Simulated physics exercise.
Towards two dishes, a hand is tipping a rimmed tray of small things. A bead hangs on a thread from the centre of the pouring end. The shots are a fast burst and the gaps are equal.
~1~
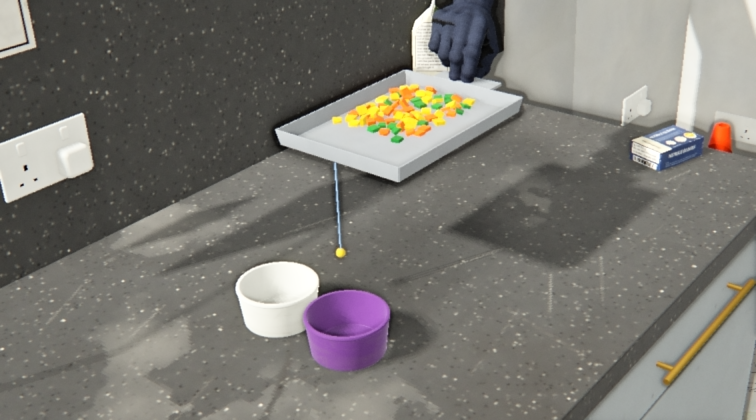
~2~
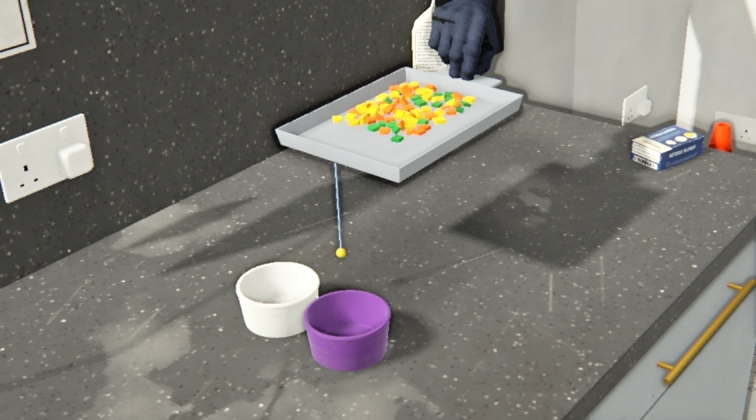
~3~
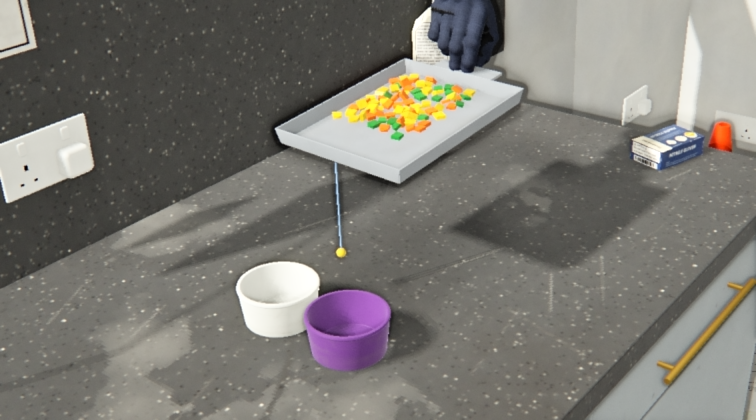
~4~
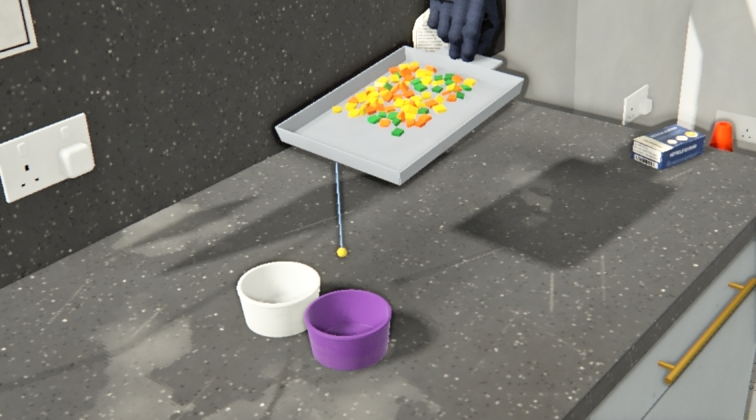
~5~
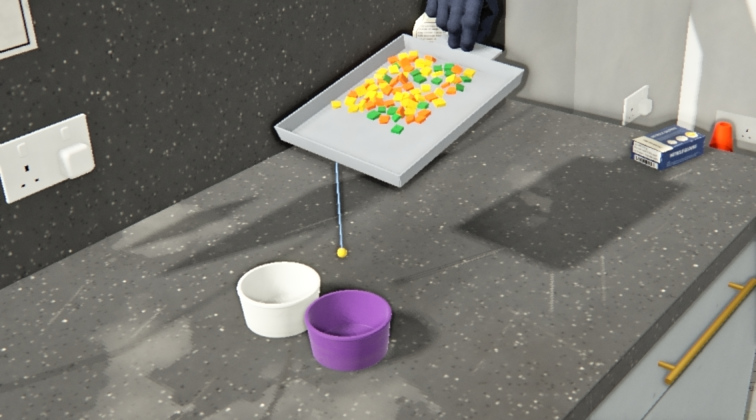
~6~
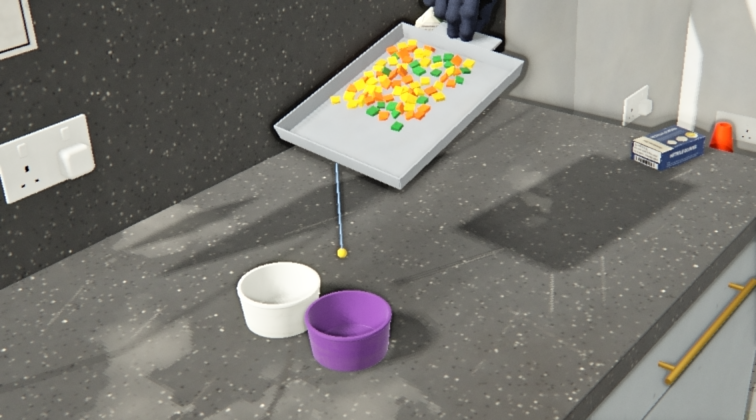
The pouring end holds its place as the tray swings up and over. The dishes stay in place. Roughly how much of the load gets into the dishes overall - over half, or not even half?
Not even half gets in.
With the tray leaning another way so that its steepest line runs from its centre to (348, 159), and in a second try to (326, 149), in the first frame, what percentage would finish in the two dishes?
Roughly 70 % in the first case and 20 % in the second.
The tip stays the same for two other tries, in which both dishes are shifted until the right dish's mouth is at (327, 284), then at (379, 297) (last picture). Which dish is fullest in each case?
The first try: Right. The second: The right one.
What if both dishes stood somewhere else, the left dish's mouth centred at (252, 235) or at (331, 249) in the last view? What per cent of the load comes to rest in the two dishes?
First 0 per cent, second 50 per cent.
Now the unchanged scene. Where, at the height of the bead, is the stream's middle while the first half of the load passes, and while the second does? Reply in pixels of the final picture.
I'd place the first part at (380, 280) and the rest at (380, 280).
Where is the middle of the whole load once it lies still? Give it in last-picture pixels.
Resting centre, last frame: Roughly (385, 327).
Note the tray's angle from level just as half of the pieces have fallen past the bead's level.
It is at around 110 degrees by then.
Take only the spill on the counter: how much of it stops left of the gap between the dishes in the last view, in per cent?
That's about 0 per cent of the spill.
Soon after the last picture, tray tipped steeply; nearly all on the tray; a stray few in the air.
A little later, tray tipped right over; most on the tray; a small part in the right dish; a small part outside both; a stray few in the air.
Later still, tray tipped past a quarter turn; about a quarter in the right dish; most outside both.
At rest, tray tipped past a quarter turn; about a quarter in the right dish; none in the left dish; most outside both.
